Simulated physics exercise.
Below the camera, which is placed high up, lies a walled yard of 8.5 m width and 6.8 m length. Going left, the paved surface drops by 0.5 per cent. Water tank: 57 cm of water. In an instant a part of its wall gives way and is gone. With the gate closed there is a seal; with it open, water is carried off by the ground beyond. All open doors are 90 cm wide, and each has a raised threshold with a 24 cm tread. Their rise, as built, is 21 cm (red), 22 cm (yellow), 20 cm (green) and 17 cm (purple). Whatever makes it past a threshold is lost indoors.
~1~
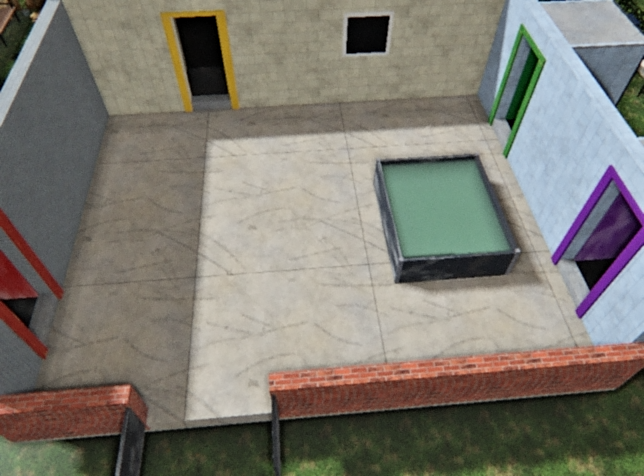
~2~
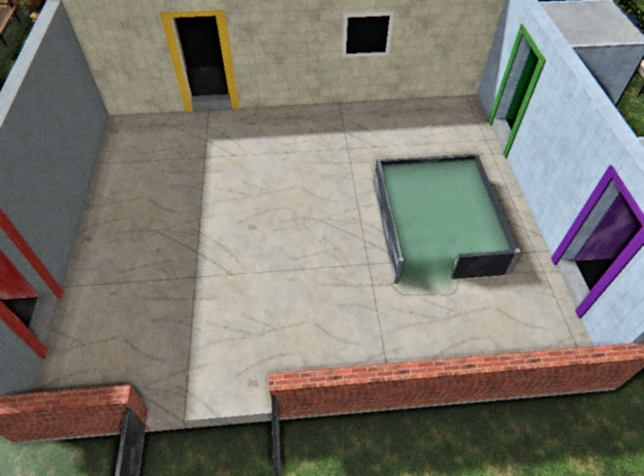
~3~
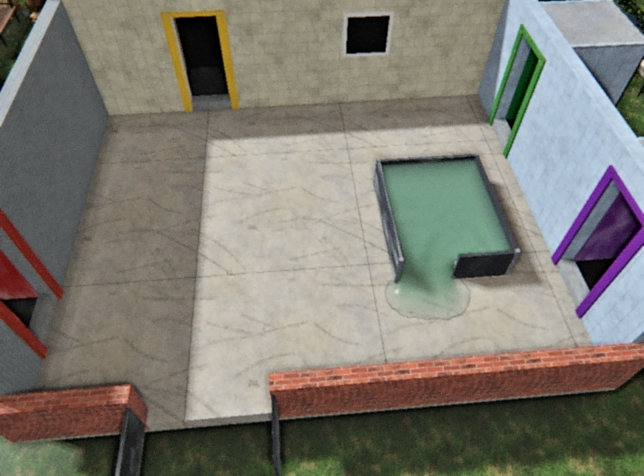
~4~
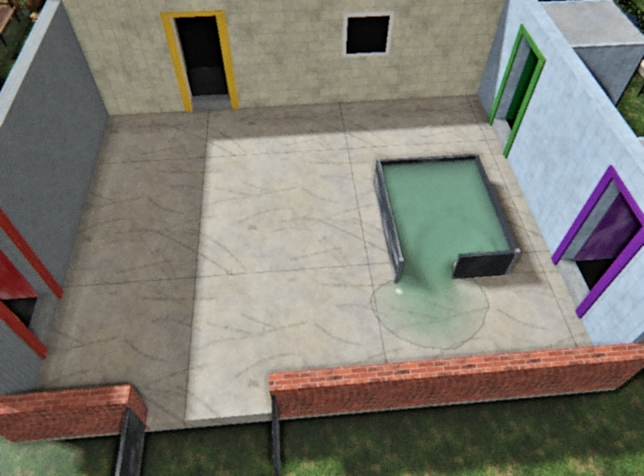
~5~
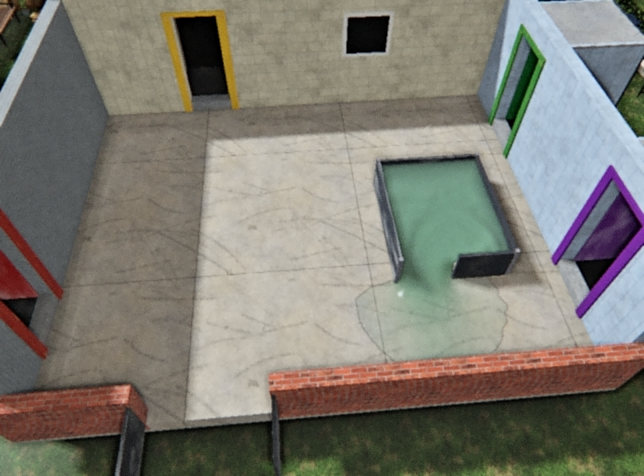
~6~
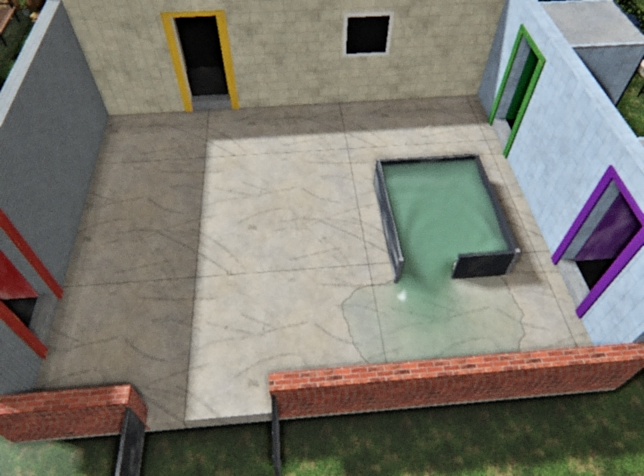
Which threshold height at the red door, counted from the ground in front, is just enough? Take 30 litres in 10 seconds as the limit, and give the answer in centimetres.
A height of roughly 7 cm is just enough.
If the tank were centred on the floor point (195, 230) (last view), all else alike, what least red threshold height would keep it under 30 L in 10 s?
Close to 10.5 cm would do it.
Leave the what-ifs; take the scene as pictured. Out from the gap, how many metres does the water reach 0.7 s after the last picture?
I make it some 3.0 m.
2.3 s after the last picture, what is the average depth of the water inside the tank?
Averaged depth comes out at about 31 cm.
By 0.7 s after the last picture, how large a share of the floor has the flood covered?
Roughly 10 percent of the floor.
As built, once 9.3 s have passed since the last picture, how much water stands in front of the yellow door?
Lab note: Depth approx. 4.0 cm.
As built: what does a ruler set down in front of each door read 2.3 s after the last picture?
Lab note, cm: Red 0; yellow 0; green 0; purple 10.
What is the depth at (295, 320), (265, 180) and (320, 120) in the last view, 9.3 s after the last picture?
Ordered as asked: 2, 0, 2 cm.
Then, 0.7 s after the last picture water covers 10 % of the floor, deepest (33 cm) near (439, 381); it has not reached the red door.
Then, 2.3 s after the last picture water covers 25 % of the floor, deepest (26 cm) near (602, 366); it has not reached the red door.
Then, 9.3 s after the last picture water covers 75 % of the floor, deepest (10 cm) near (427, 382); 7 cm at the red door, 0 litres in over its 21 cm threshold.
At the red door as built, the water peaked near 13 cm, 3.7 s after the last picture.
Run again over the same 10 s with other heights there, 49 litres in over 6 cm, 13 litres over 8.5 cm. The limit of 30 litres is kept from about 7 cm up.
